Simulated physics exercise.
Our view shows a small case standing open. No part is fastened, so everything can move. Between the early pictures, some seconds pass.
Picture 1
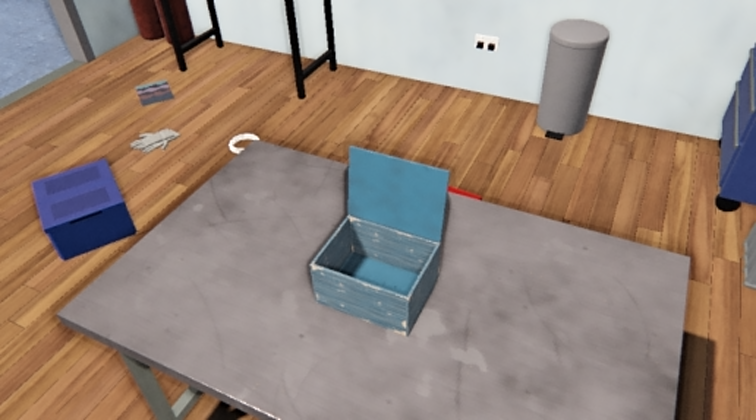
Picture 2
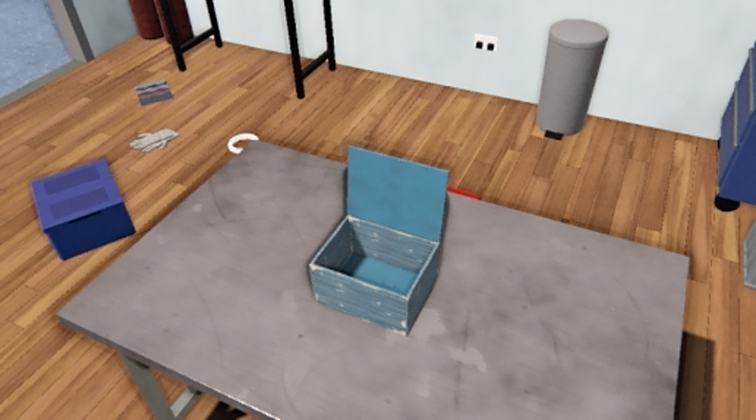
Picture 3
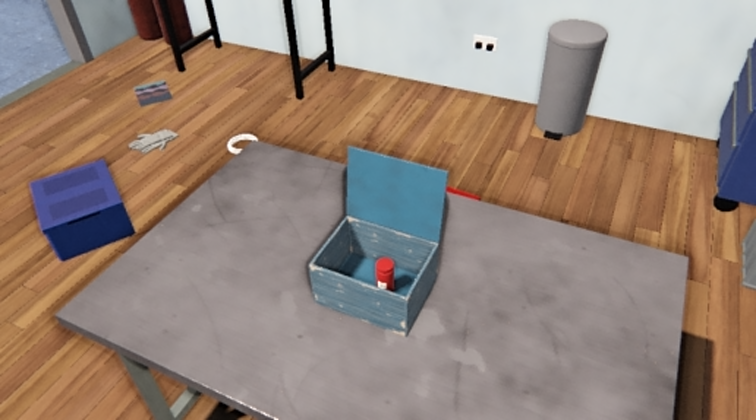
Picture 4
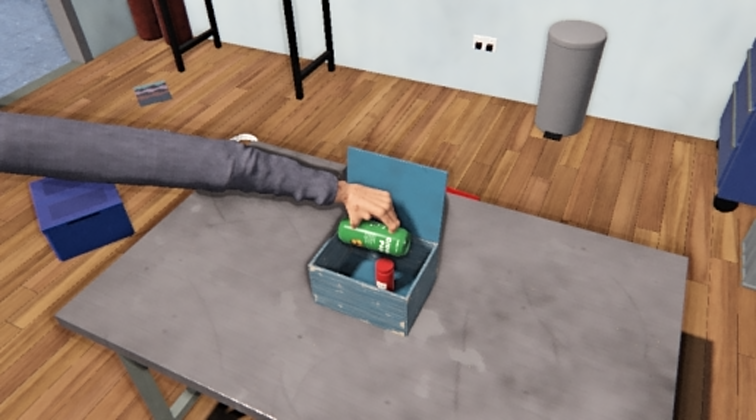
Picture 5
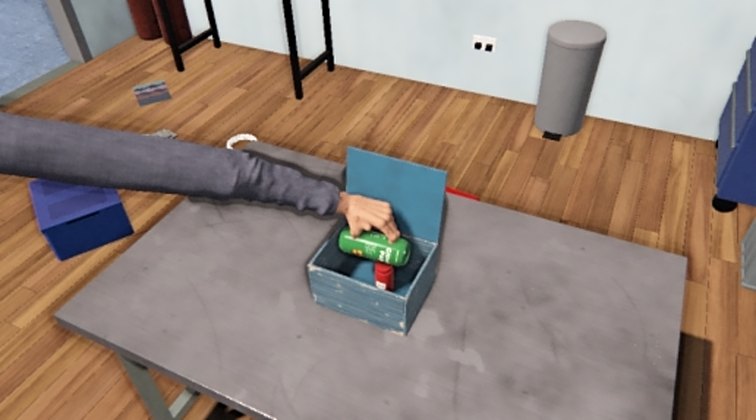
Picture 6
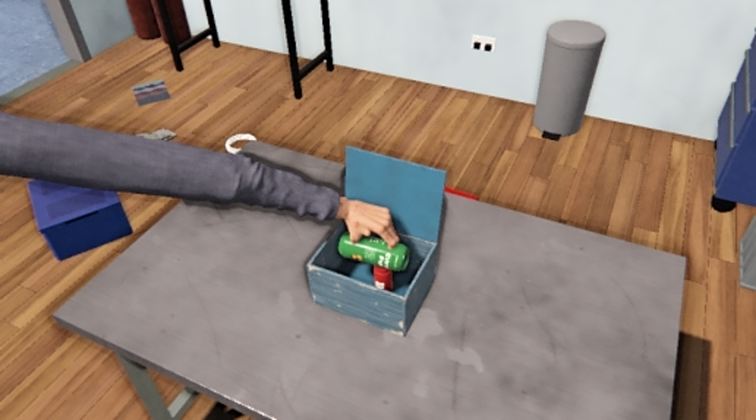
On a grey table, a hand lowers a green can into an open blue box holding a red shaker.
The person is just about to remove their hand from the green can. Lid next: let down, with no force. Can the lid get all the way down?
The lid stays above the rim.
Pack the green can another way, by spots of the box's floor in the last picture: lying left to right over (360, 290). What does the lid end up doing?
Note: It lowers fully.
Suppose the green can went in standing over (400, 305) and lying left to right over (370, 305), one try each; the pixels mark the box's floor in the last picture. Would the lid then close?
In the first case it stays ajar; in the second case it sits on the rim.
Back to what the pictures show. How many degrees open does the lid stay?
Some 30° above the rim.
Then, 0.60 s later than the last frame, green can moved about its own width near (347, 254).
Then, 1.30 s later than the last frame, lid 81° above the rim; green can moved about its own width near (348, 257).
Then, 1.70 s later than the last frame, lid 45° above the rim; green can moved about its own width near (348, 258).
When it is over, lid 30° above the rim; moved from the start, green can; red shaker as before. End places, in pixels of the last picture, green can near (348, 258).
